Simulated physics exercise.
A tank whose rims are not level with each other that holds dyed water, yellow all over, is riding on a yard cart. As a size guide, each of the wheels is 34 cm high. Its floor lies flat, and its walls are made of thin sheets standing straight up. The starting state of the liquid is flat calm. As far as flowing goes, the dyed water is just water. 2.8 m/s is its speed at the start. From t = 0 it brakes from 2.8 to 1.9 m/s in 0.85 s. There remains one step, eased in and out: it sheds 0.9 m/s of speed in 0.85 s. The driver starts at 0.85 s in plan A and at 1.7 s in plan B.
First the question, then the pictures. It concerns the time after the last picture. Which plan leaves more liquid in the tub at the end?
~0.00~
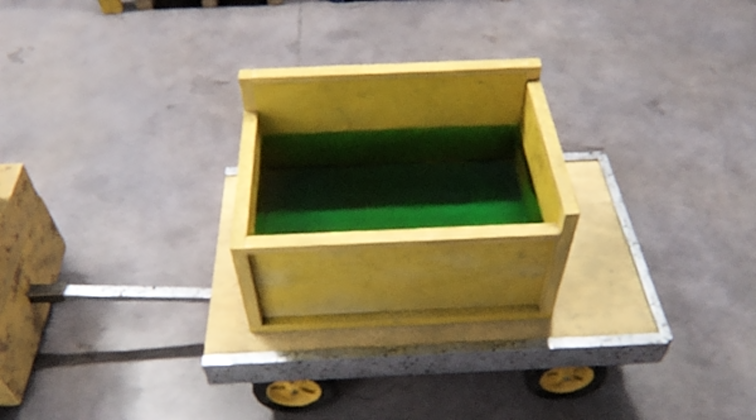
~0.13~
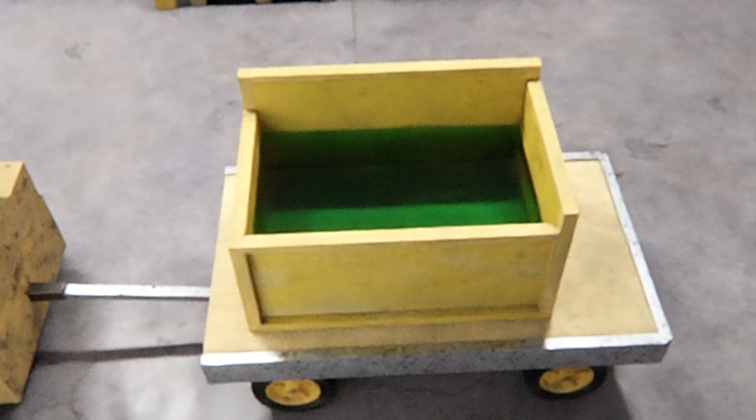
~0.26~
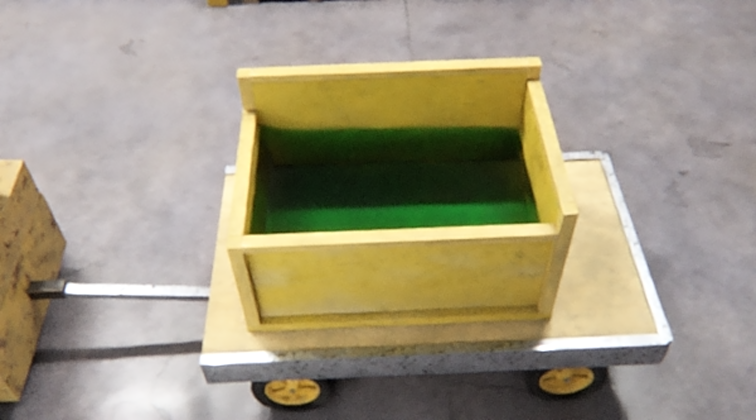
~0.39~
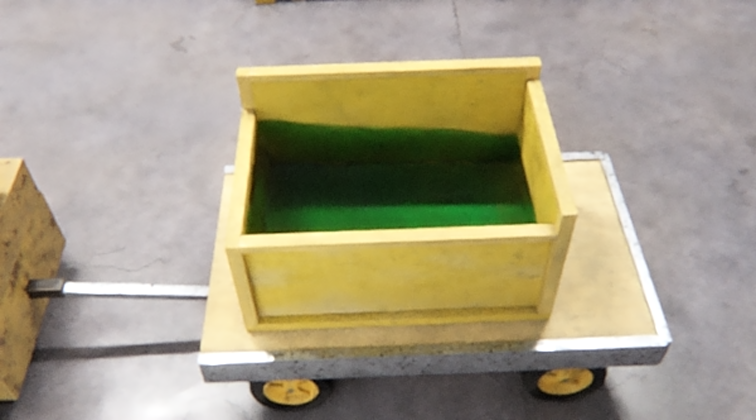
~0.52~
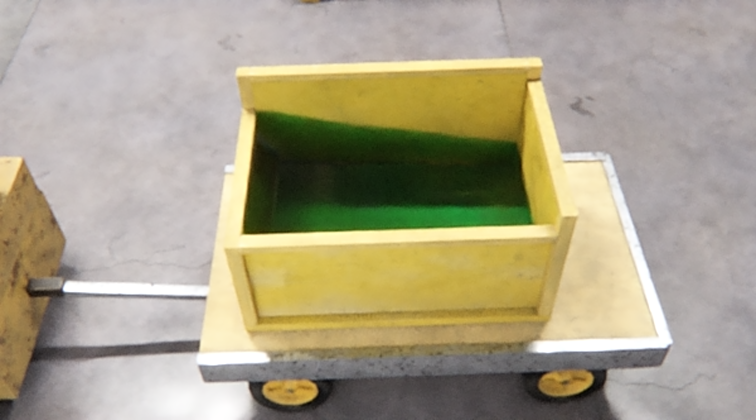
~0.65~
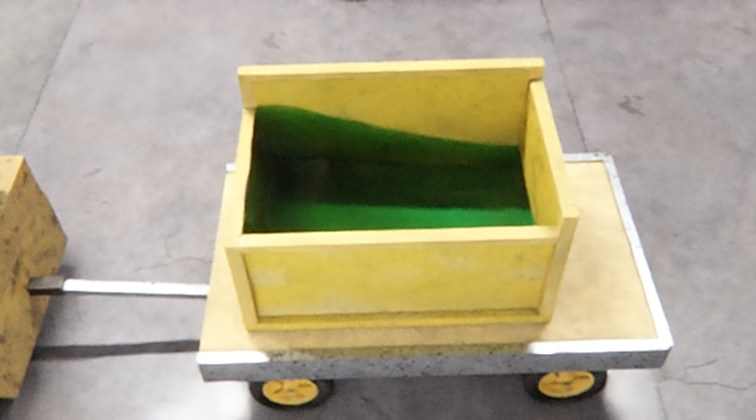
Plan A.
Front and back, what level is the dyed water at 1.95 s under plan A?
Front reads 42 centimetres, back reads 26 centimetres.
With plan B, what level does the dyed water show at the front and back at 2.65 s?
About 32 cm in front; about 34 cm behind.
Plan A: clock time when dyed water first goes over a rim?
That happens at some 1.0 s.
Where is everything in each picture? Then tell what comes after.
The first frame shows the dyed water reaches (279, 143) at the front end; it reaches (504, 134) at the back end; no slope yet; the front is on the left, levels are read along the far wall; a wheel hub at (569, 385).
The second frame shows the dyed water reaches (278, 142) at the front end; it reaches (504, 133) at the back end; no slope yet.
The third frame shows the dyed water reaches (277, 140) at the front end; it reaches (504, 136) at the back end; hardly any slope.
The fourth frame shows the dyed water reaches (275, 130) at the front end; it reaches (502, 145) at the back end; it is heaped 8° towards the front.
The fifth frame shows the dyed water reaches (274, 121) at the front end; it reaches (502, 150) at the back end; it is heaped 12° towards the front.
The sixth frame shows the dyed water reaches (274, 117) at the front end; it reaches (503, 156) at the back end; it is heaped 15° towards the front; a wheel hub at (568, 390).
For plan A, At 1.95 s it stands 27 cm high behind and 43 cm in front; 1 per cent has gone over the front.
For plan A, At 4.68 s 1 per cent has gone over the front, 2 of 239 litres.
For plan B, At 2.65 s it stands 34 cm high behind and 33 cm in front; 5 per cent has gone over the front.
For plan B, At 5.53 s 7 per cent has gone over the front, 16 of 239 litres.
